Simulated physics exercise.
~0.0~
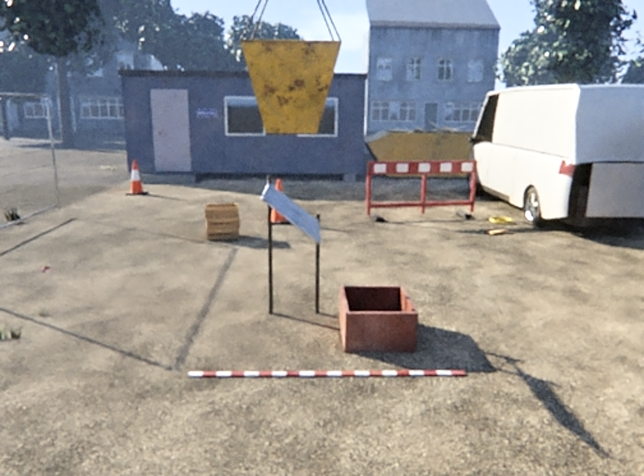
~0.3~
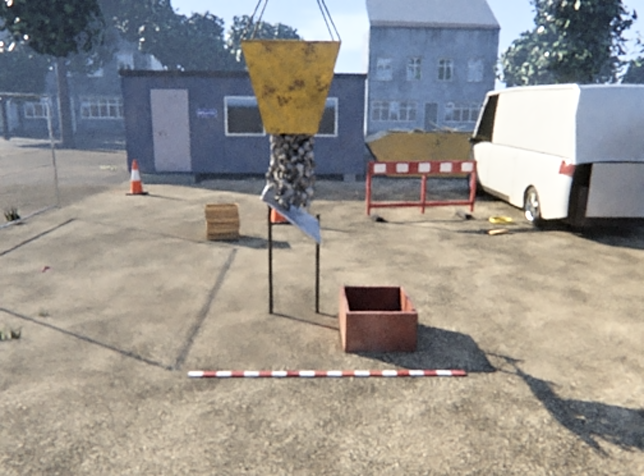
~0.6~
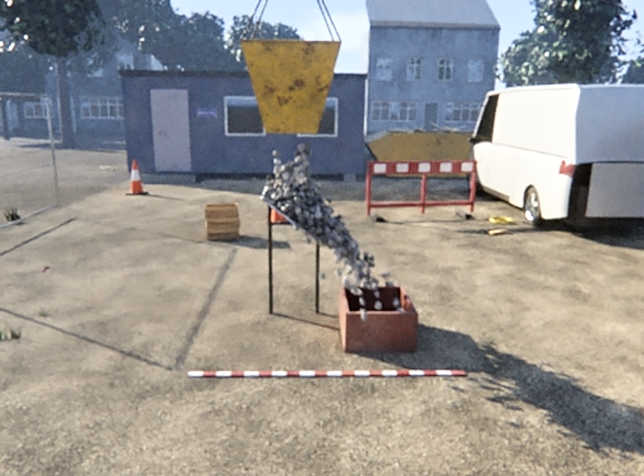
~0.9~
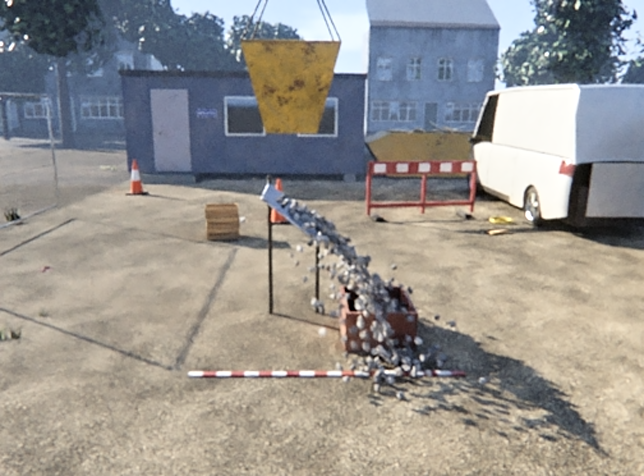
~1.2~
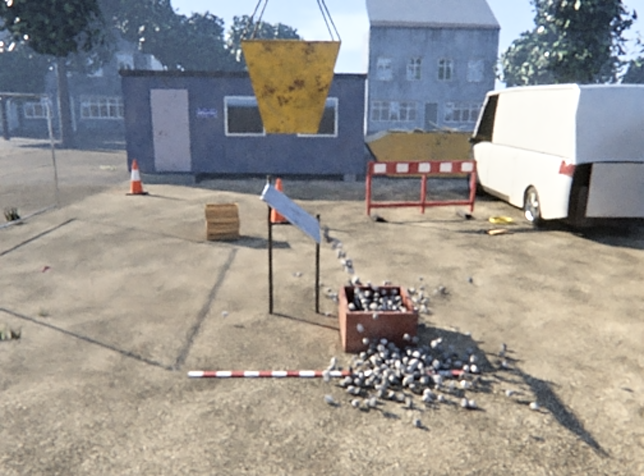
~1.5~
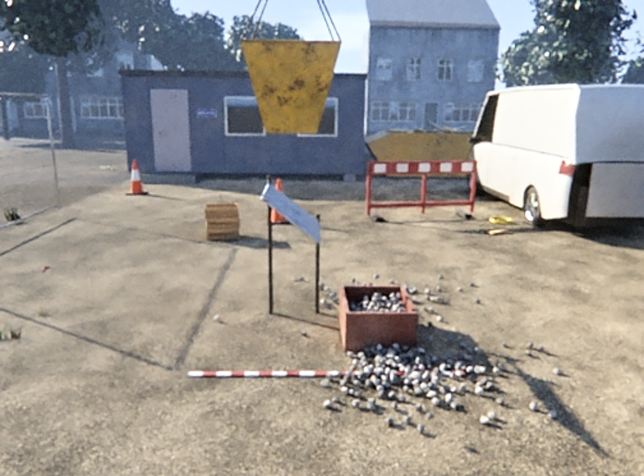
In a yard, stones drop from a yellow skip, slide down sloping steel, and fill and surround a red bin.
